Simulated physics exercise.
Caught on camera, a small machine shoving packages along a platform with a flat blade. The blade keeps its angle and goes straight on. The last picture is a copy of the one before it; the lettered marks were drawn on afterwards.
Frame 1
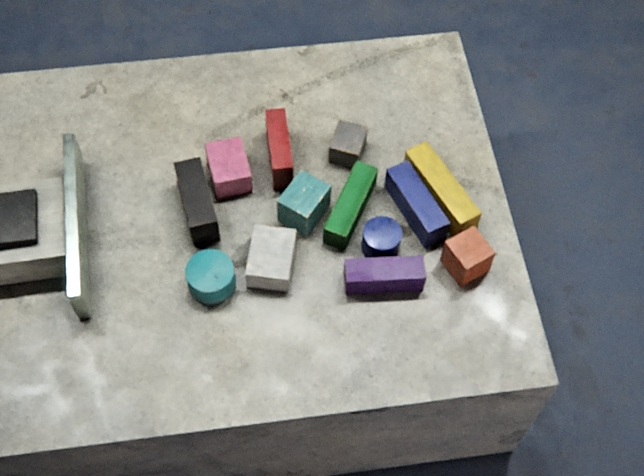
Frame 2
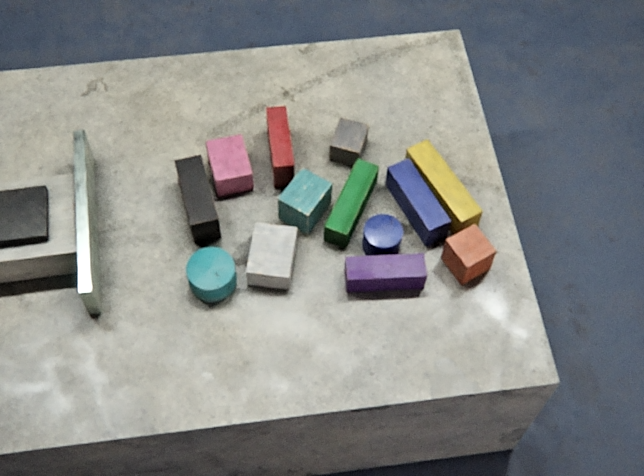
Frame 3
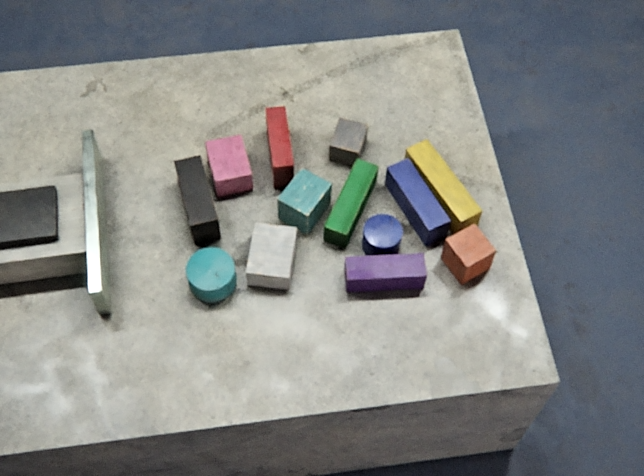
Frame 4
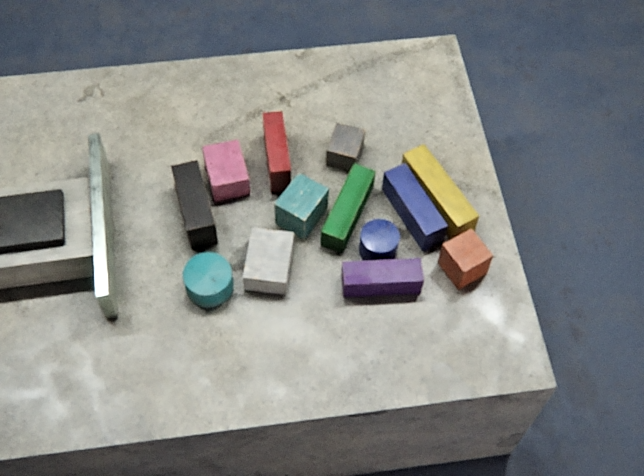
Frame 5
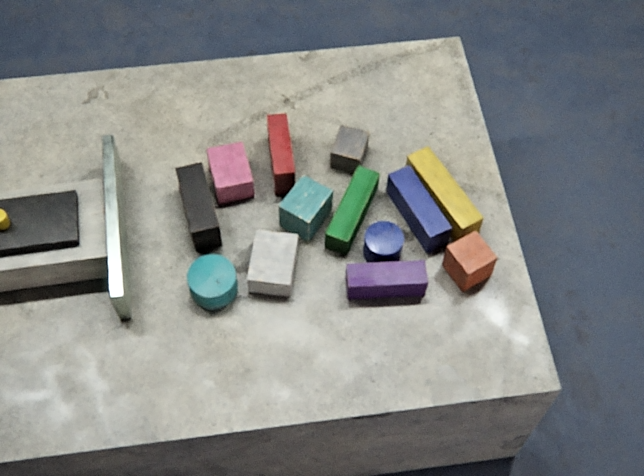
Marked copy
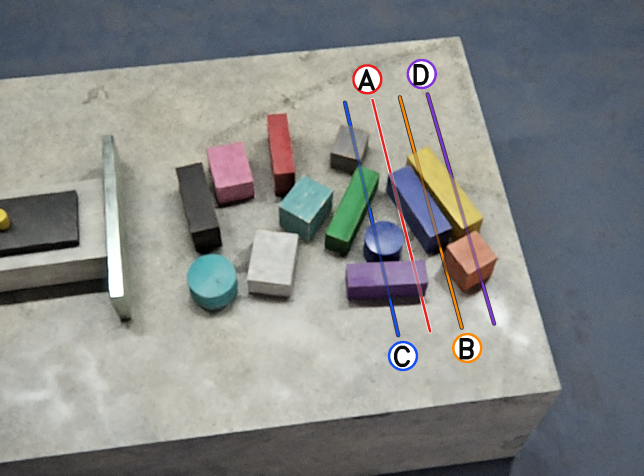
A pale, marble-like stone platform with a blue floor beyond it is seen from above at an angle, the view shifting very slightly. Black, pink, red, turquoise, grey, white, green, blue, yellow, purple and orange blocks sit scattered right of centre, with turquoise and blue round pieces among them. From the left, a machine with a flat upright blade slides slowly rightward, touching none of them, its dark top and finally a yellow knob coming into view.
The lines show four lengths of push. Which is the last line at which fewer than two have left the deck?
It can go as far as A.
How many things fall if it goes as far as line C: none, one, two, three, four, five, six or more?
The count is none.
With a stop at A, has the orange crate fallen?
No.
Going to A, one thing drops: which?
It is the yellow bar.
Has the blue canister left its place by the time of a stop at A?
Yes.
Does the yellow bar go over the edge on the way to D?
Yes.
On the marked copy, A at (399, 207); B at (428, 204); C at (370, 210); D at (458, 200).
Taking A. A third of the way, robot (148, 209); turquoise canister (259, 283); red bar (291, 152).
Two thirds of the way, robot (252, 198); yellow bar (452, 193); blue bar (431, 206).
When it is over, robot (331, 189); yellow bar over the edge; blue bar (500, 199); one fallen.
As for the rest, B drops two; C is within the limit but short; D drops four.
